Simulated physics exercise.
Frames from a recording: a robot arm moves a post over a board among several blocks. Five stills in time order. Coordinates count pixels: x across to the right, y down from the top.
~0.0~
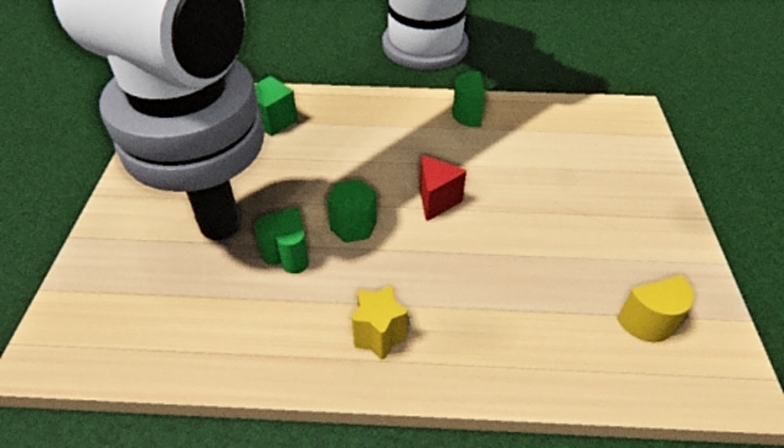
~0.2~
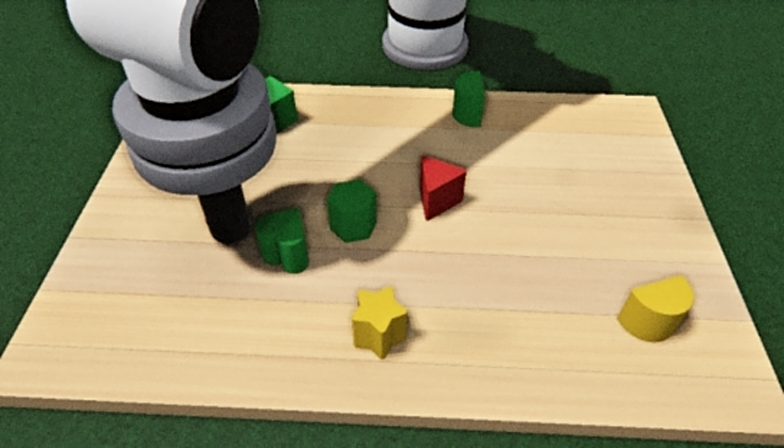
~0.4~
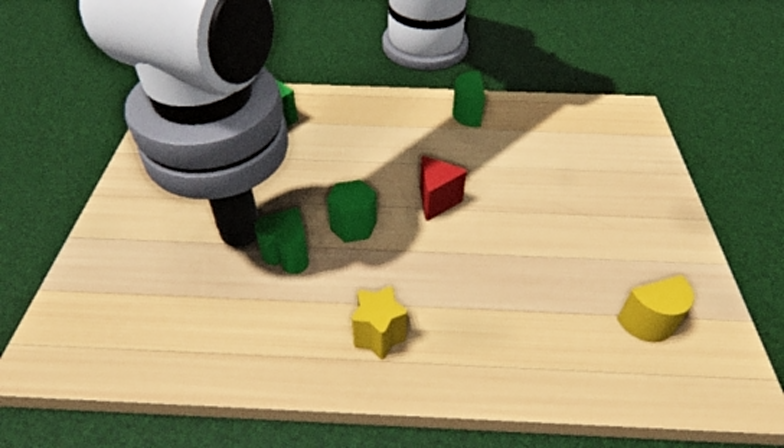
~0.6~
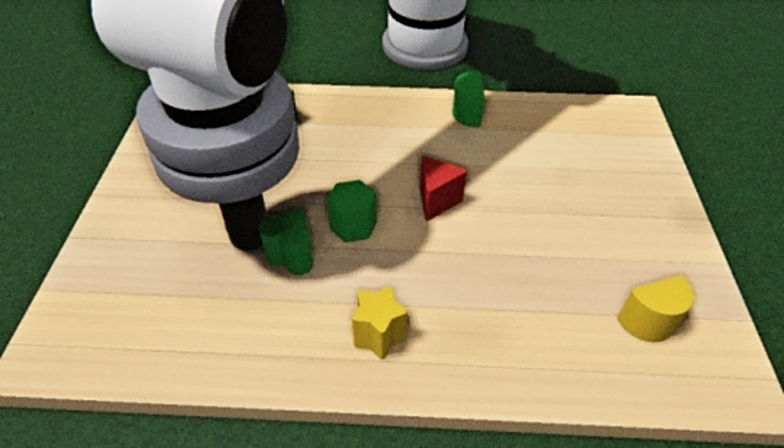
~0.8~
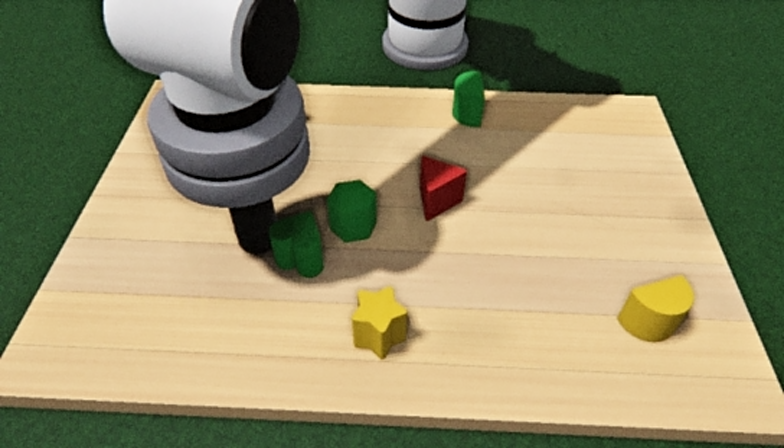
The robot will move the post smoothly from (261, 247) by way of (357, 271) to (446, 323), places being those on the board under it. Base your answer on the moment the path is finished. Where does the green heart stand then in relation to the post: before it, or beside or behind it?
Left aside or behind.
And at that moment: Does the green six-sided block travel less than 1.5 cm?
Yes
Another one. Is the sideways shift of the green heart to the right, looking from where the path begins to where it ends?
Answer: No.
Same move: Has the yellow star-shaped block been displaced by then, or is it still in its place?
Put simply, it stays right there.
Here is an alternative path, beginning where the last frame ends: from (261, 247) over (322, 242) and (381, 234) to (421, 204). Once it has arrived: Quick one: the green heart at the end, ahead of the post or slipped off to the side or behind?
Gone from the front.
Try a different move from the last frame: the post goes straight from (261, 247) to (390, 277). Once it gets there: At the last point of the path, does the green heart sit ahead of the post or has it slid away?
The block stays ahead.
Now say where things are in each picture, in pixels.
In the first frame, lower end of the post at (221, 226), tops of blocks, green heart at (282, 226), green six-sided block at (352, 195), yellow star-shaped block at (378, 307).
In the second frame, post at (231, 229), blocks as before.
In the third frame, post at (241, 233), blocks as before.
In the fourth frame, post at (251, 236), green heart at (287, 227).
In the fifth frame, post at (260, 240), green heart at (297, 230), green six-sided block at (352, 195), yellow star-shaped block at (378, 307).
What follows on the original path. One third of the way, post at (325, 253); green heart at (367, 245).
Two thirds of the way, post at (388, 279); green heart at (437, 263), turned 20° anticlockwise.
At the end, post at (446, 316); green heart at (485, 273), turned 105° anticlockwise; green six-sided block not moved; yellow star-shaped block not moved.
